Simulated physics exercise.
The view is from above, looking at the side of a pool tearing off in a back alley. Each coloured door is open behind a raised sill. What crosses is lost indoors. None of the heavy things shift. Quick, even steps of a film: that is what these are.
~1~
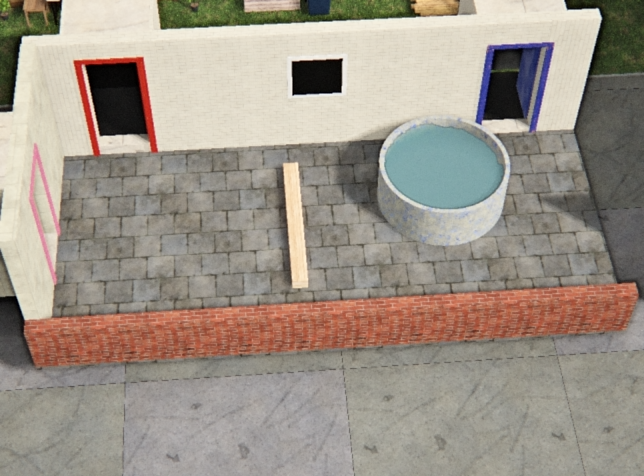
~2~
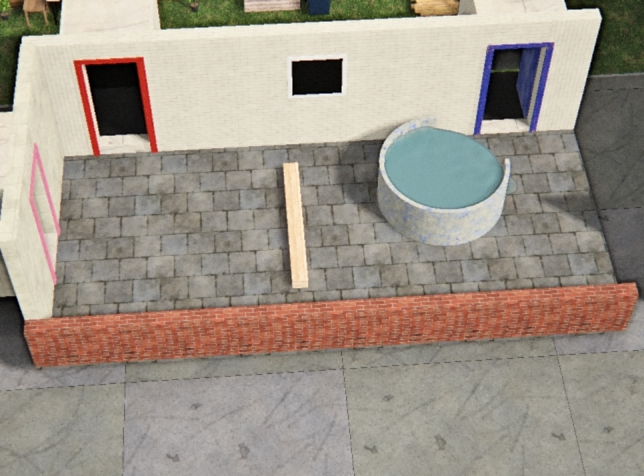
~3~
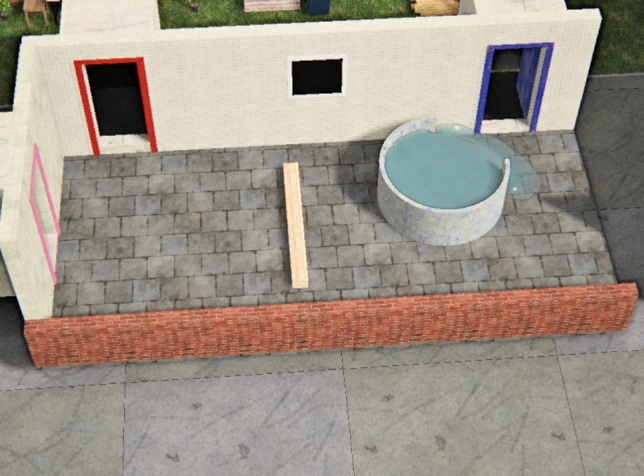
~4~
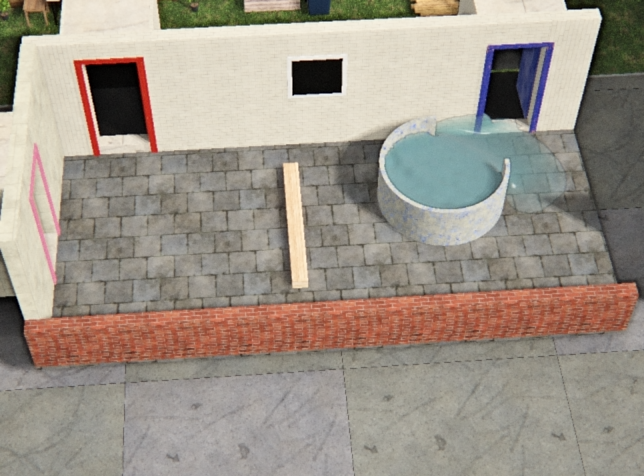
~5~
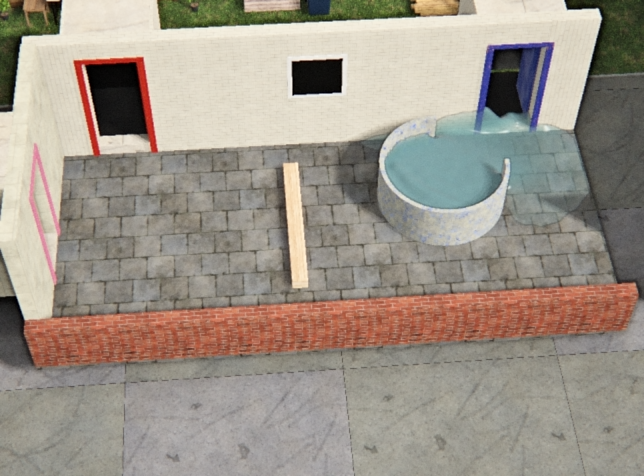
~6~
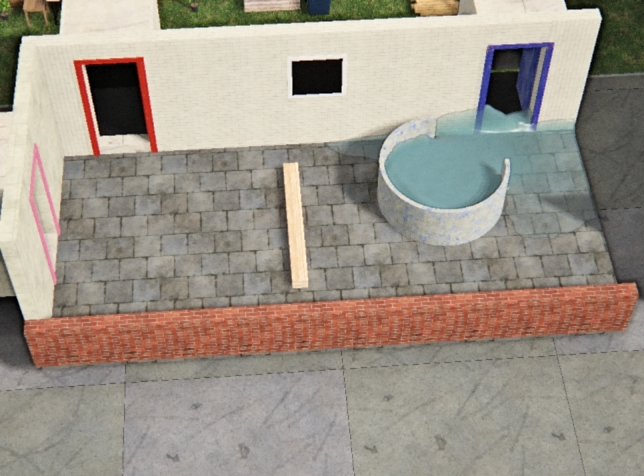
In a paved back alley, a round pool's far side tears open, water pouring out and spreading around the blue doorway.
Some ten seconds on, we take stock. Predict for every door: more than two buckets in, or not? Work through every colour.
The pink door: Not more than two; the red door: Not more than two; the blue door: More than two.
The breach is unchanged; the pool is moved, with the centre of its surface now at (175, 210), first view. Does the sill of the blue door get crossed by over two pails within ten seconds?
Going door by door, the blue door misses the mark.
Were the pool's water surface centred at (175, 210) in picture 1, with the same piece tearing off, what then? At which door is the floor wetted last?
I'd go with the pink door.
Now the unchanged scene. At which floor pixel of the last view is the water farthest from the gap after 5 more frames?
I'd go with roughly (227, 148).
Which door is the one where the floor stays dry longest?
Observed: The pink one.
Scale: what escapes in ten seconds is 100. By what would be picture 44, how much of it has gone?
Close to 90 per cent.
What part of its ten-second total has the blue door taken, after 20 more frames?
The figure is near 95 per cent.
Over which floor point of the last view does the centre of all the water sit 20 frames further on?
Somewhere near (419, 181).
A moment on, water covers 15 % of the floor; the pink door not reached, the red door not reached, the blue door far over two buckets in.
Next, water covers 20 % of the floor; the pink door not reached, the red door not reached, the blue door far over two buckets in.
Then, water covers 35 % of the floor; the pink door not reached, the red door wet at the sill, nothing in, the blue door far over two buckets in.
Later, water covers 40 % of the floor; the pink door wet at the sill, nothing in, the red door wet at the sill, nothing in, the blue door far over two buckets in.
In the end, water covers 45 % of the floor; the pink door wet at the sill, nothing in, the red door wet at the sill, nothing in, the blue door far over two buckets in.
